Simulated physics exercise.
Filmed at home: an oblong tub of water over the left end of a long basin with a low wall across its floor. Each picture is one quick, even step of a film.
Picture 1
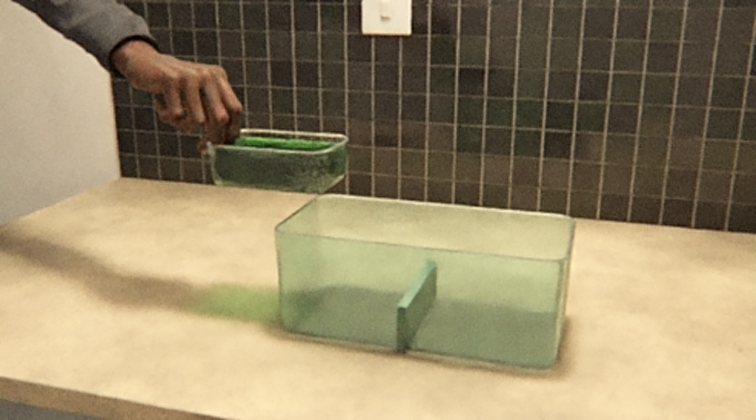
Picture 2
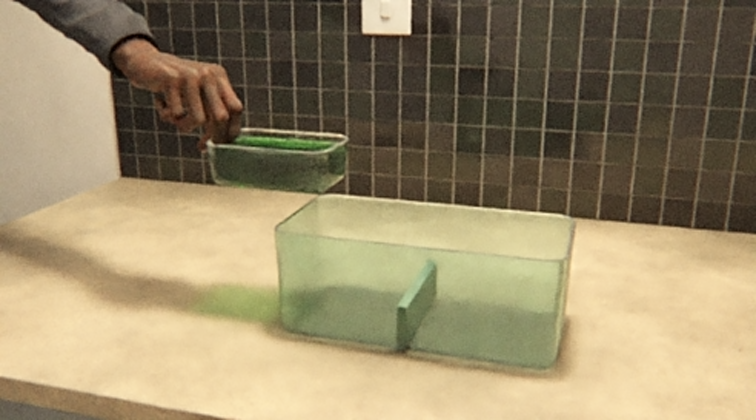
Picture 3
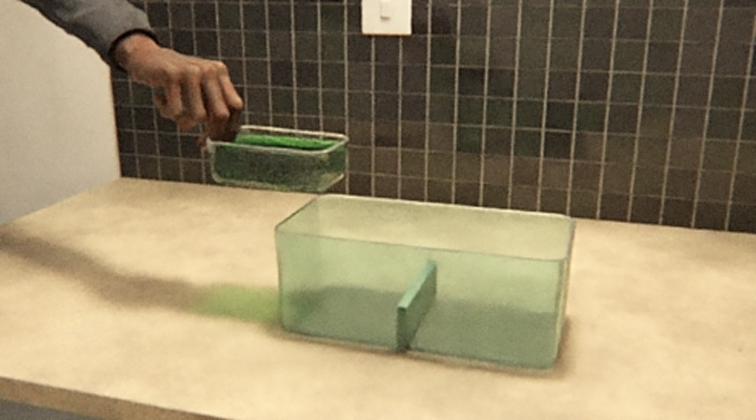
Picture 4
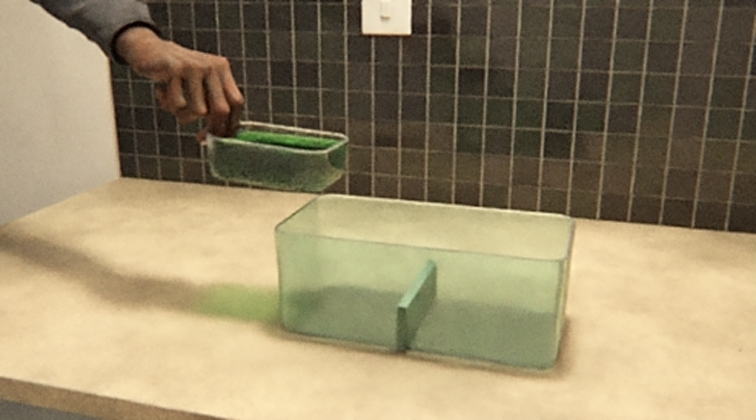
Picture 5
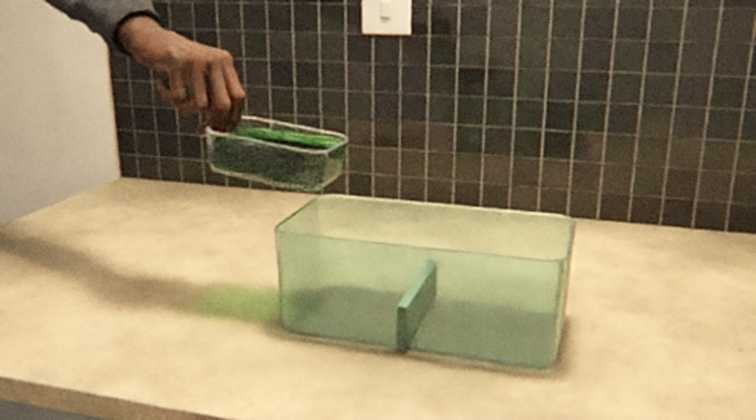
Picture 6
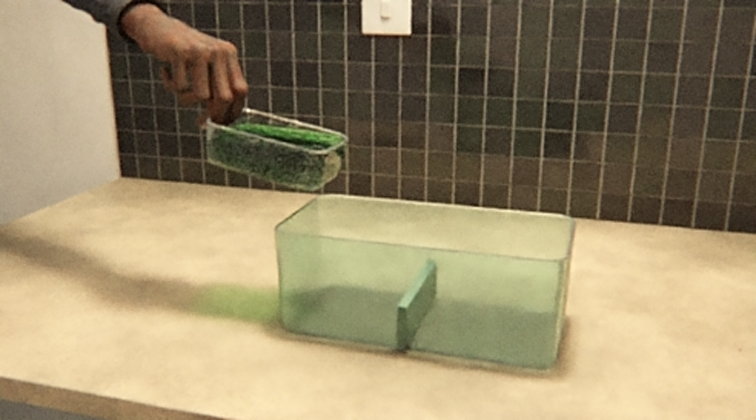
On a pale countertop against a dark tiled wall with a white switch plate, seen from the front and slightly above, the camera stays still. A long, clear greenish basin with a low teal wall across its floor sits right of centre, below a small clear tub of green liquid. A hand in a grey sleeve holds the tub at upper left and slowly tilts it slightly, its right end dipping.
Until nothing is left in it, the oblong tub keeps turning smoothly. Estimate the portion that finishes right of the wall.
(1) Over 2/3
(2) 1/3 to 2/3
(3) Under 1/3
2, 1/3 to 2/3.
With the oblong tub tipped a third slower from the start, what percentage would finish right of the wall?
Roughly 30 in a hundred.
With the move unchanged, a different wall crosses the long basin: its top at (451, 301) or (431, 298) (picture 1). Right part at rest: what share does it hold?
Note: Roughly 15 % in case one, 40 % in case two.
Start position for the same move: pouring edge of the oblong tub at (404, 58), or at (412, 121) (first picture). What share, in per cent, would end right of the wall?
The first gives 90 %, the second 95 %.
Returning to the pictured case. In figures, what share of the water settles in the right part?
It works out to around 55 percent.
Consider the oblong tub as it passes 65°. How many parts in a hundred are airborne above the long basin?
Close to 45 per cent.
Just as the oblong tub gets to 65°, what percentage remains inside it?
Remaining fraction: Approx. 30 %.
A moment on, the oblong tub is tipped part way and 31 per cent is still to pour, 23 is left of the wall and 0 right of it.
Next, the oblong tub is tipped on its side and 4 per cent is still to pour, 37 is left of the wall and 55 right of it.
Then the oblong tub is tipped on its side and 0 per cent is still to pour, 45 is left of the wall and 55 right of it.
Later the oblong tub is tipped on its side and 0 per cent is still to pour, 45 is left of the wall and 55 right of it.
In the end 45 per cent lies left of the wall, 55 right of it and 1 outside.
